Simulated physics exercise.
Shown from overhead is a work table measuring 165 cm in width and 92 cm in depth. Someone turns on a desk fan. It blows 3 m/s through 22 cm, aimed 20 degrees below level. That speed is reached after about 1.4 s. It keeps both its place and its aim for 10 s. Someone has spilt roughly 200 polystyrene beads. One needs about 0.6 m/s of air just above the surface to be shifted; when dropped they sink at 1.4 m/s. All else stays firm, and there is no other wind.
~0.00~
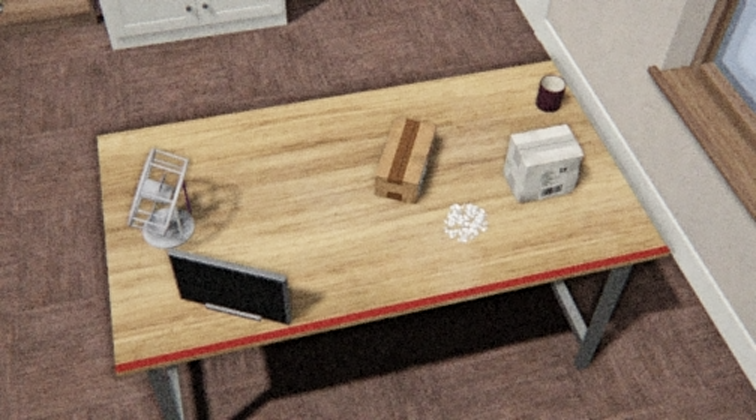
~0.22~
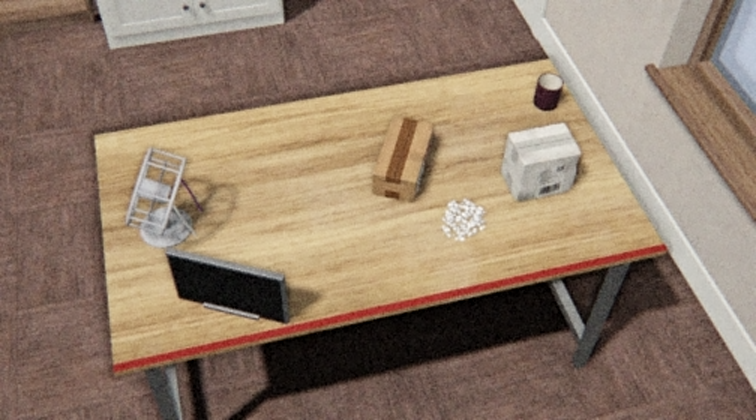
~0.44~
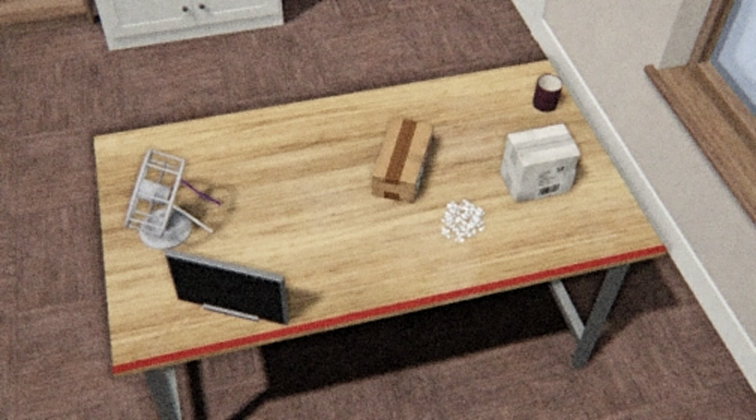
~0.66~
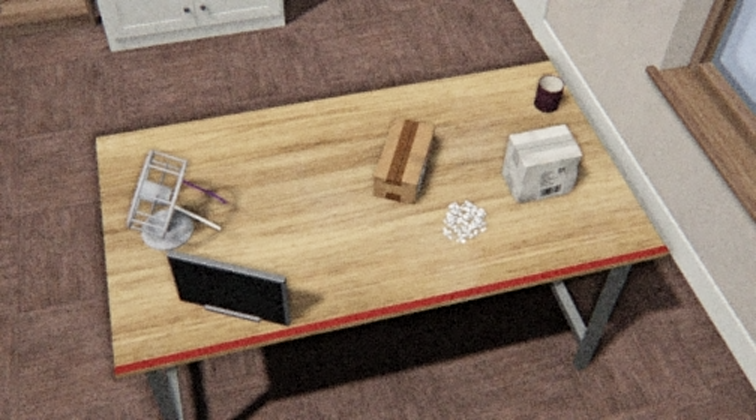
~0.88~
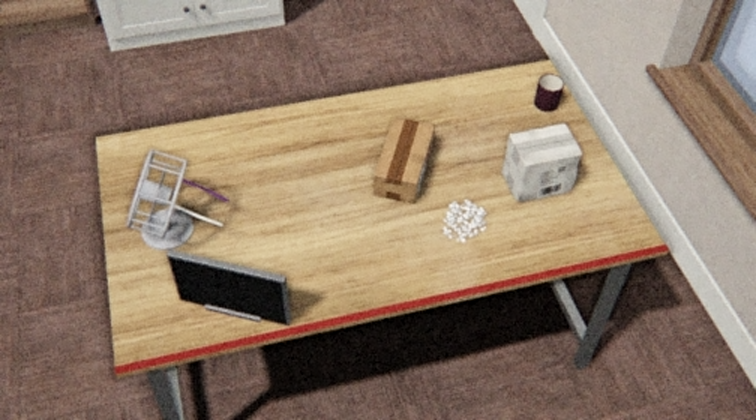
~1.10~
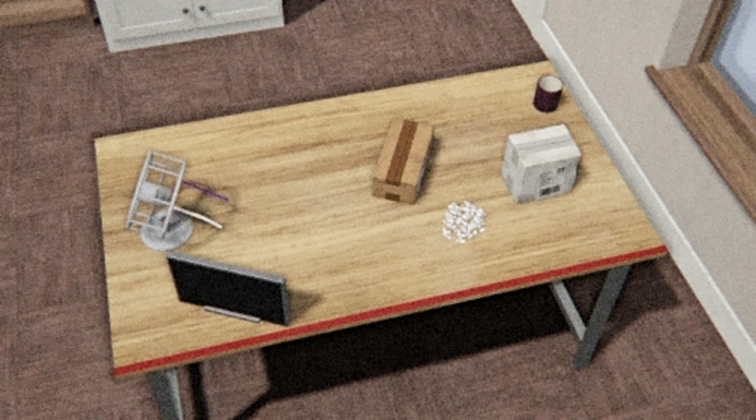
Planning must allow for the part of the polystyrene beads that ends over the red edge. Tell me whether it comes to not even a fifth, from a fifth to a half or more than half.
My bet is that under two tenths will be past that edge.
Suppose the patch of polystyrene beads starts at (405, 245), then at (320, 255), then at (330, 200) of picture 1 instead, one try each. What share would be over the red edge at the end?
Results, one try each: 60 %, 90 %, 0 %.
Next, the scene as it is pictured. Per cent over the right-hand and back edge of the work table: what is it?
I'd say near 60 percent right-hand and close to 15 percent back.
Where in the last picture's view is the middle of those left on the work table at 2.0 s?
Near (485, 147).
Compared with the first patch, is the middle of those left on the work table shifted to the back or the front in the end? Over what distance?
So it moved toward the rear end, something like 40 centimetres.
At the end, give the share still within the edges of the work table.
About 20 percent of them remain.
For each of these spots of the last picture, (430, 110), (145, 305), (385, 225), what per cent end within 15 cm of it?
Estimates in listed order: 10 %; 0 %; 0 %.
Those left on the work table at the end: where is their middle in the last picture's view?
Roughly at (459, 132).
After 2.0 s, 2 % are over the red edge; the middle of those still in play is near (485, 150); 6 % have settled or left.
After 3.2 s, 2 % are over the red edge; the middle of those still in play is near (466, 128); 69 % have settled or left.
After 5.5 s, 2 % are over the red edge; the middle of those still in play is near (456, 131); 79 % have settled or left.
After 10.0 s, at the end, 2 % are over the red edge; the middle of those still in play is near (459, 132).
